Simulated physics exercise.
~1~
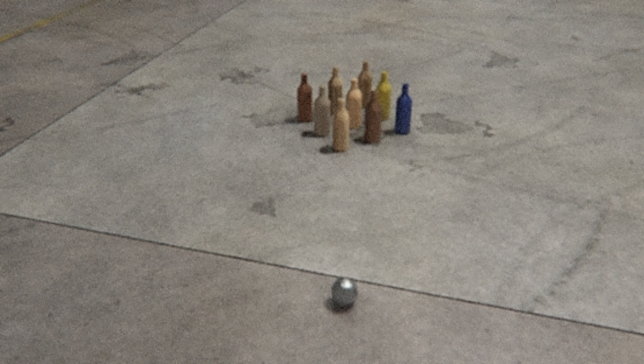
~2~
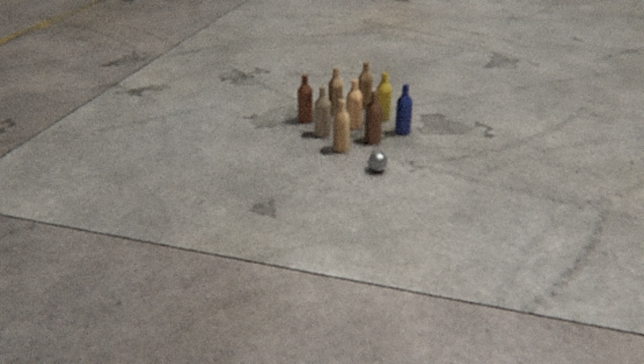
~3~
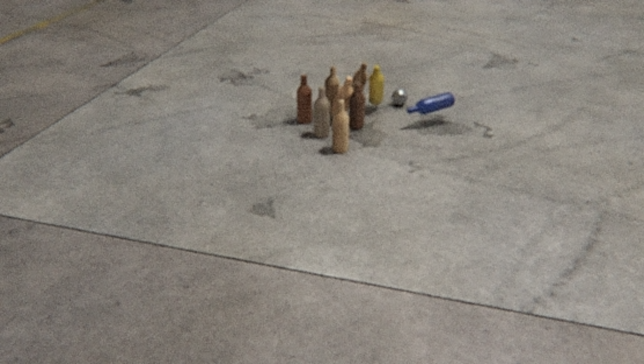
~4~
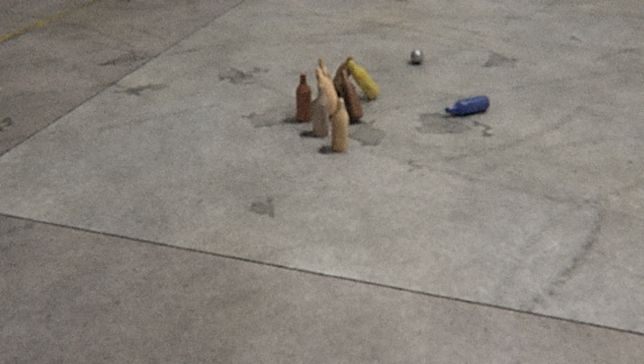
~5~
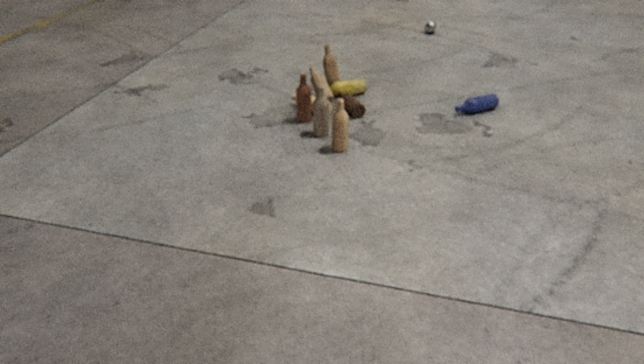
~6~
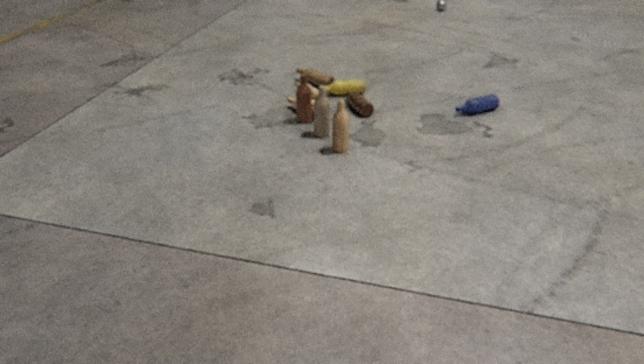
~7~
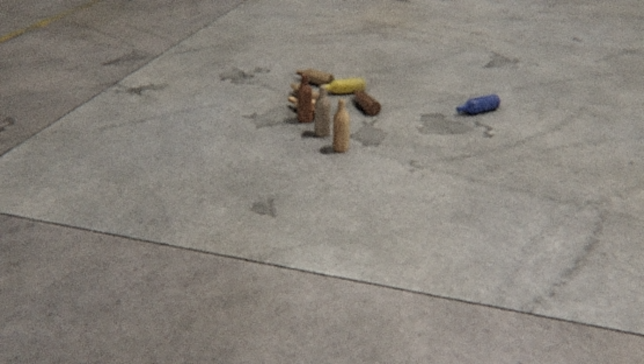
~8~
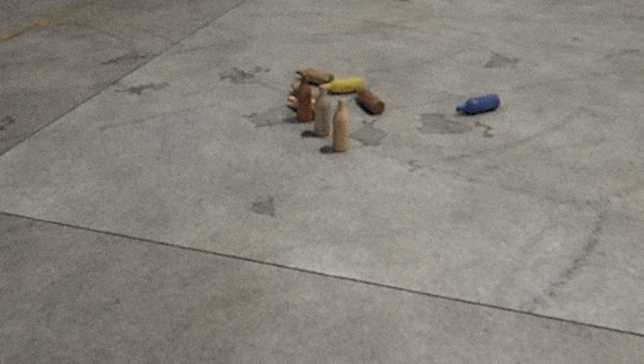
On a stained concrete floor, a steel ball rolled away from the viewer into the right side of a cluster of wooden skittles, knocked the blue one aside, and rolled out of view as others toppled, leaving three standing and the yellow one lying flat.
